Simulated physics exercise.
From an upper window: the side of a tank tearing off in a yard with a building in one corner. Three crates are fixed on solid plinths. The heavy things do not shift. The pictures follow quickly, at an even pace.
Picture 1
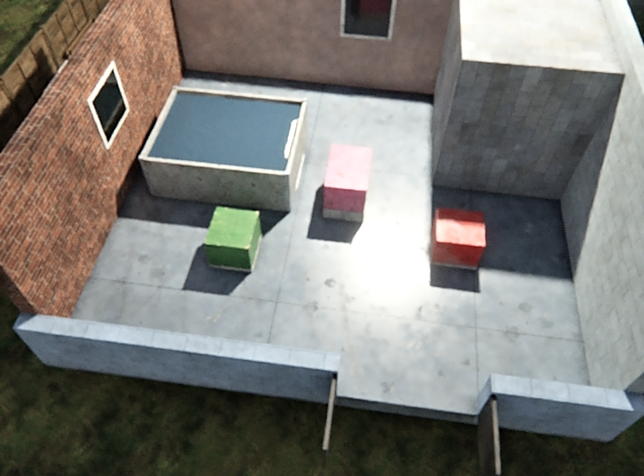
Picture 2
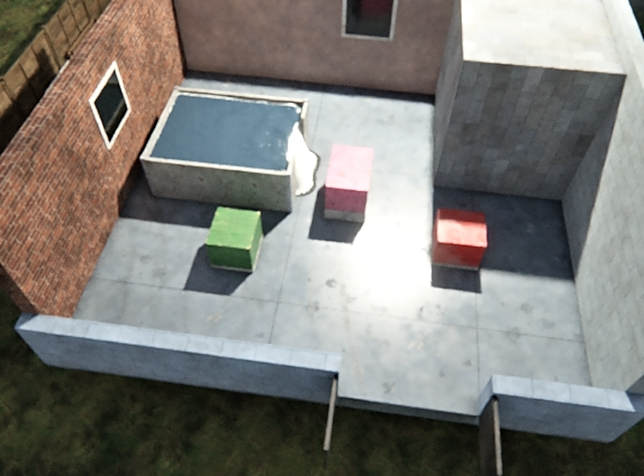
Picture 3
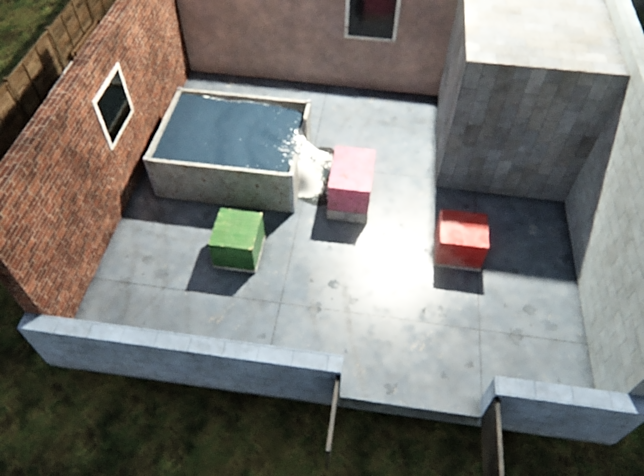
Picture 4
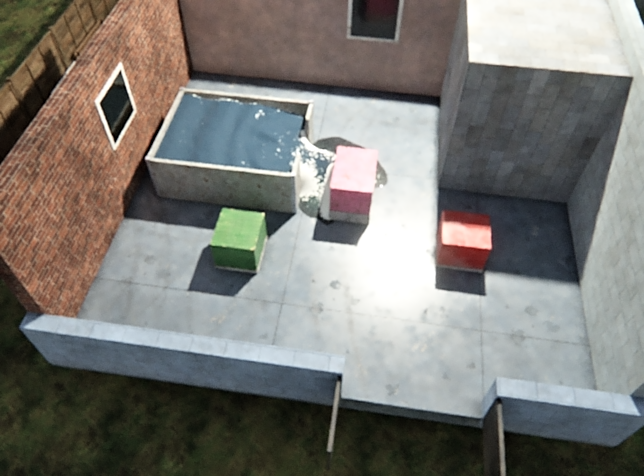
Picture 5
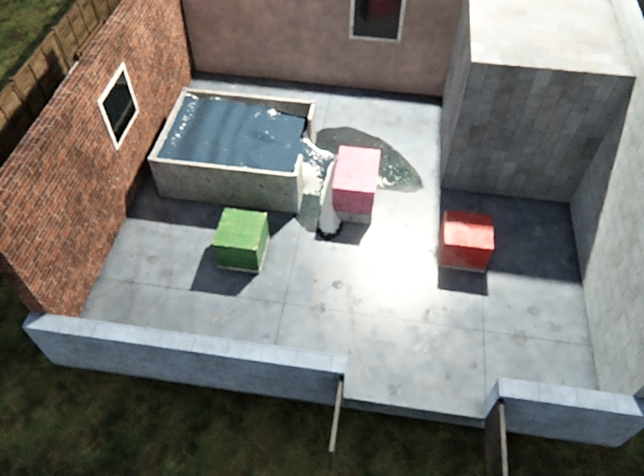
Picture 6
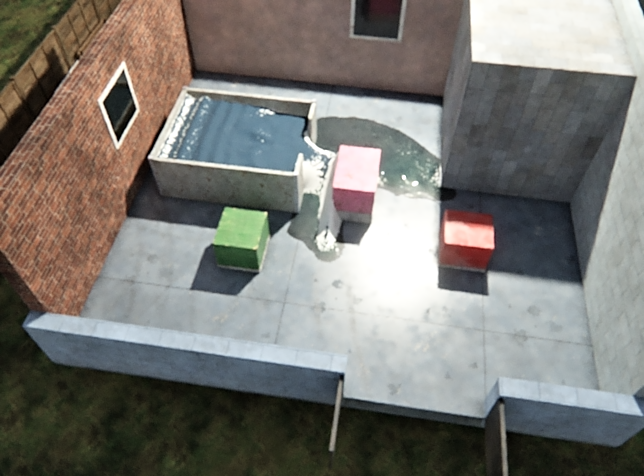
Water tank in a walled yard bursting open on its right side, water pouring past a pink block and spreading across concrete.
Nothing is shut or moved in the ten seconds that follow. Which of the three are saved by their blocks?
In the end: The red crate gets wet; the pink crate gets wet; the green crate gets wet.
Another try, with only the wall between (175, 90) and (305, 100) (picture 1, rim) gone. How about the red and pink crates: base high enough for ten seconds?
One by one: The red crate is wetted, the pink crate keeps dry.
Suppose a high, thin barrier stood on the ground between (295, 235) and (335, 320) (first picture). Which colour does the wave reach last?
That is the crate marked red.
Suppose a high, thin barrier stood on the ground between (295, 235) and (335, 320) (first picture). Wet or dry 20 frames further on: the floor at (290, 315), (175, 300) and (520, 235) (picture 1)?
In that order: Flooded, clear, flooded.
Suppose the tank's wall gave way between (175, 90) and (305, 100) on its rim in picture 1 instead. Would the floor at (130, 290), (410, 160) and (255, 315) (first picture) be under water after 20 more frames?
One after the other: Awash, wet, not flooded.
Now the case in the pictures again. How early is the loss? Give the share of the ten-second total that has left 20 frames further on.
Close to 15 %.
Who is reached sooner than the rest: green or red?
It is the green crate.
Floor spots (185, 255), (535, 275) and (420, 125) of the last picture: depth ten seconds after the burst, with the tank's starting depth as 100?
About 6, 4 and 12 per cent.
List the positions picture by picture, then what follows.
The first picture shows the tank at (228, 131) is whole and still.
In the second picture, the front is at (312, 155), out from the gap at (297, 161).
In the third picture, water pours out at (300, 163) and has run to a hidden place.
In the fourth picture, the front is at (382, 176), out from the gap at (302, 164).
In the fifth picture, water pours out at (304, 163) and has run to (417, 182).
In the sixth picture, the front is at (448, 192), out from the gap at (305, 162).
A moment on, water covers 30 % of the floor; the red crate not reached, the pink crate water round its plinth, the green crate water round its plinth.
Next, water covers 40 % of the floor; the red crate water round its plinth, the pink crate water round its plinth, the green crate water round its plinth.
Then, water covers 70 % of the floor; the red crate water round its plinth, the pink crate water round its plinth, the green crate water round its plinth.
Later, water covers 95 % of the floor; the red crate water round its plinth, the pink crate water round its plinth, the green crate water round its plinth.
In the end, water covers 100 % of the floor; the red crate was topped, the pink crate was topped, the green crate was topped.
